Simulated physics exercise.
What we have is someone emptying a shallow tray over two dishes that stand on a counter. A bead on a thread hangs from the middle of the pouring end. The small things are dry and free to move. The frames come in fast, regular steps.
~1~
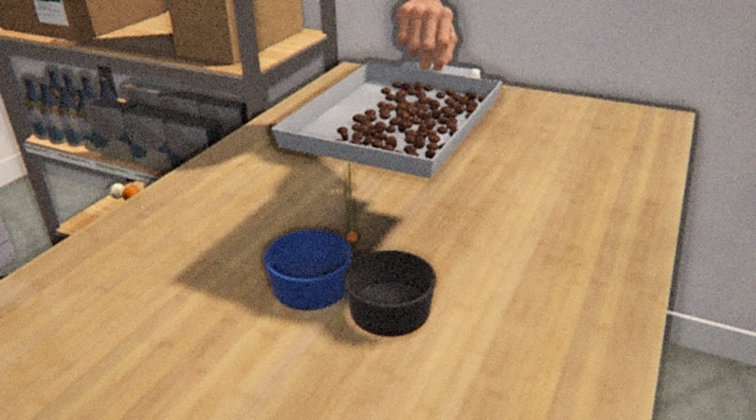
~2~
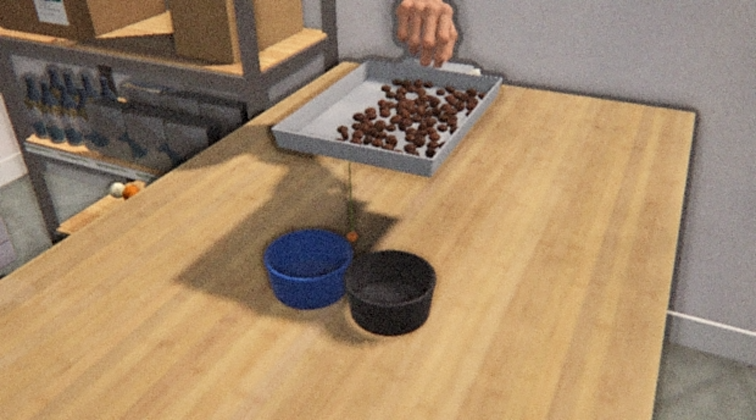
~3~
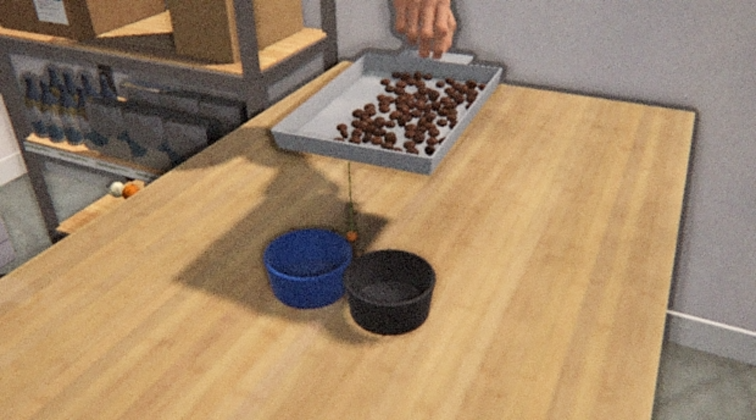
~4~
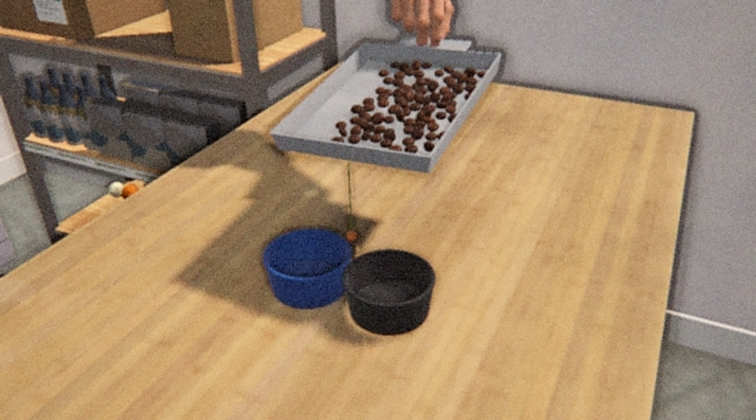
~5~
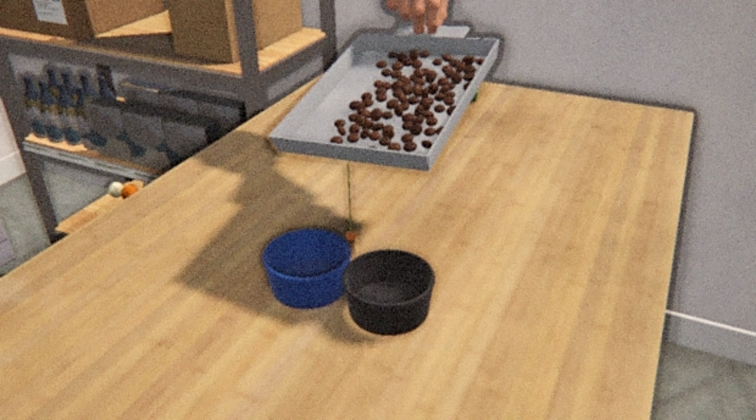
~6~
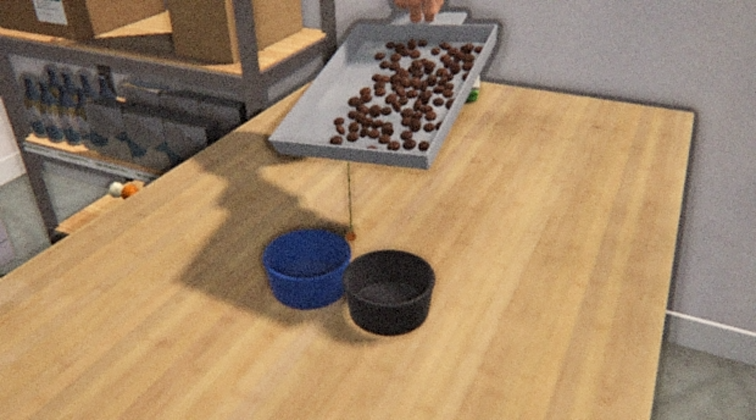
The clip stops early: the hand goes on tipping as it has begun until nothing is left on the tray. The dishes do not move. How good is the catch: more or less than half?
Caught overall: The larger part.
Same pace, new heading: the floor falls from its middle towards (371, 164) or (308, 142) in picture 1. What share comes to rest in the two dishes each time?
Near 70 % and 30 %.
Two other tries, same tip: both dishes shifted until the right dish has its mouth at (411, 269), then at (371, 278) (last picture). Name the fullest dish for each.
One: The left one. Two: The left one.
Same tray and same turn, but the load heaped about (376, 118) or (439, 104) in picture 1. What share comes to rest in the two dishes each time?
About 60 and 70 per cent.
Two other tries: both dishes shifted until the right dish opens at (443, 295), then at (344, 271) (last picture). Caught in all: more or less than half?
In turn: Less than half; the larger part.
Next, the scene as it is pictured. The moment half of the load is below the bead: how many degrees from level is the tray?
Around 105° of tilt.
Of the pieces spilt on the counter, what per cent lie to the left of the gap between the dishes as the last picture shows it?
Some 100 per cent.
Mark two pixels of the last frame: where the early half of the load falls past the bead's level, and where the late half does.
The first part at (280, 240); the rest at (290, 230).
Shortly afterwards, tray tipped steeply; the whole lot on the tray.
Next, tray tipped right over; near half on the tray; near a quarter in the left dish; a little outside both; a little in the air.
Some moments later, tray tipped past a quarter turn; near two thirds in the left dish; near a third outside both.
In the end, tray tipped past a quarter turn; none at all in the right dish; near two thirds in the left dish; near a third outside both.
